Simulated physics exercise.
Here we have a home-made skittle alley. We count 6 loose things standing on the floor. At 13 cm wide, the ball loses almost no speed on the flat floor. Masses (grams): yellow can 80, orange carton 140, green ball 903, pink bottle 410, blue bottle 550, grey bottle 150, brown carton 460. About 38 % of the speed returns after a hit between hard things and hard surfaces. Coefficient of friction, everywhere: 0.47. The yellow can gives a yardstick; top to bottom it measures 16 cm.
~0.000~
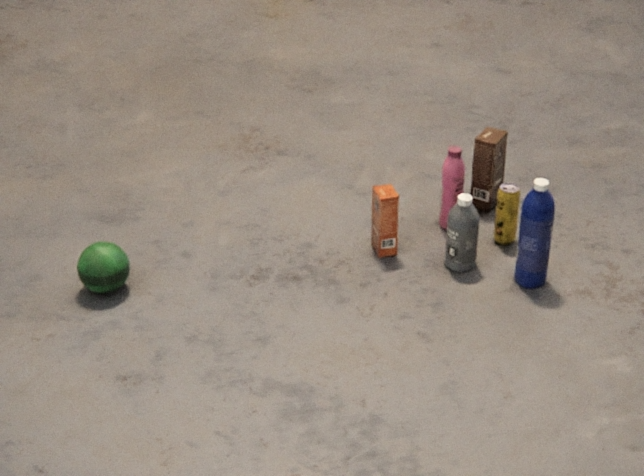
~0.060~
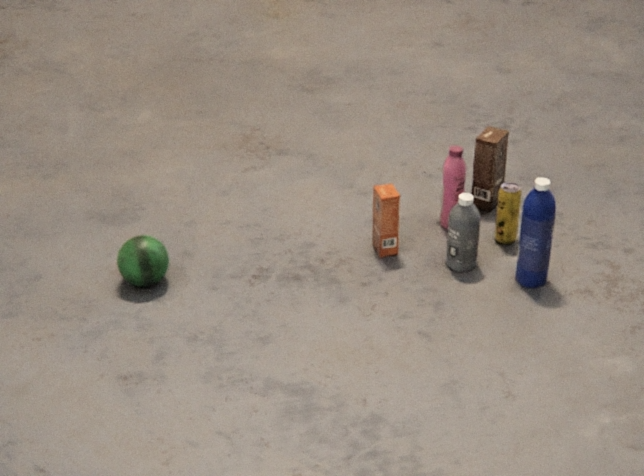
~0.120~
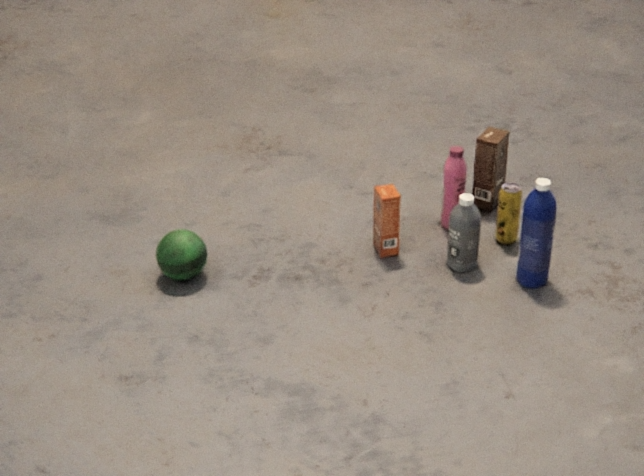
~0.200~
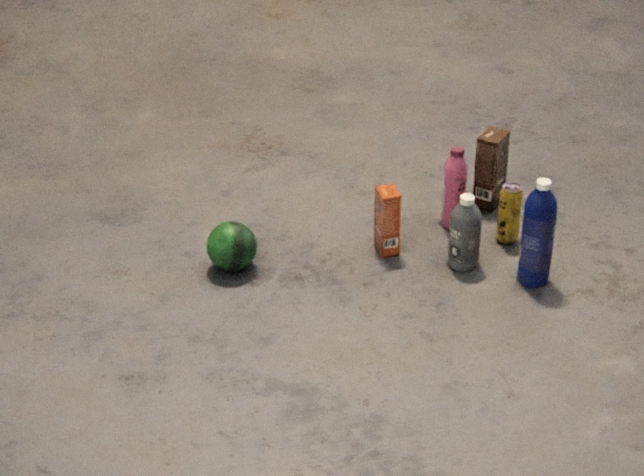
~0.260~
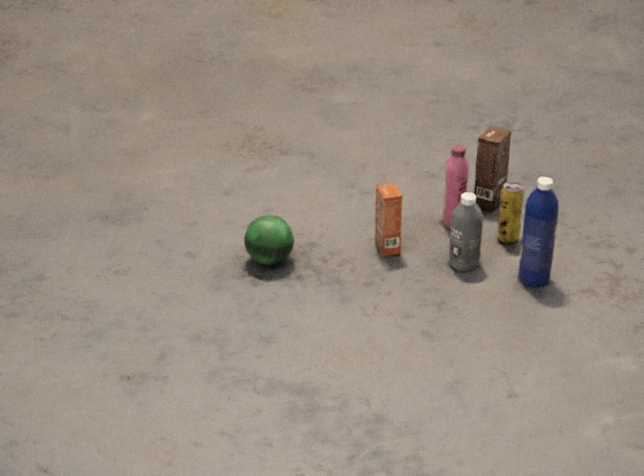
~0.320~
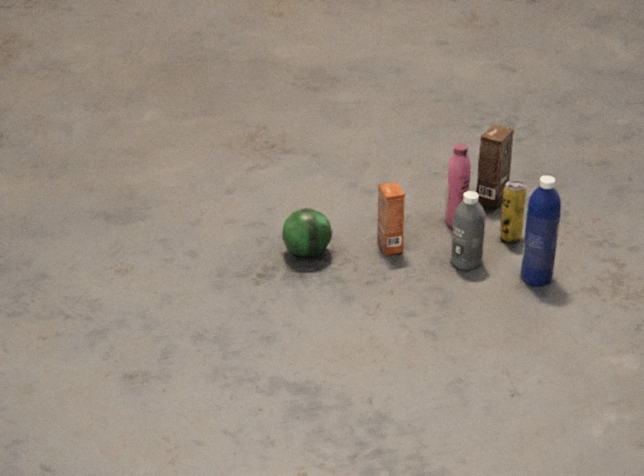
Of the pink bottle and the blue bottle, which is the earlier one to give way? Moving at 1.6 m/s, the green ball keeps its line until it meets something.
It is the first of the two.
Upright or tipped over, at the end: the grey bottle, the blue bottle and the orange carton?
Here's how it ends: The grey bottle never goes down, the blue bottle never goes down, and the orange carton comes down.
Around 0.62 s, ball 88 cm along; green ball near (441, 208); pink bottle shifted 7 cm near (480, 180); orange carton at 61° to upright; grey bottle at 5° to upright.
Around 0.82 s, ball 97 cm along; green ball near (473, 204); pink bottle at 34° to upright near (517, 179); orange carton on its side; grey bottle at 13° to upright.
Finally (1.8 s), on their side or leaning hard on the floor, orange carton and pink bottle; the other 4 still in place (within 8 cm). Final places as that camera would see them, pink bottle near (548, 205), blue bottle near (542, 230). Pink bottle went at 0.84 s; blue bottle was never lost.
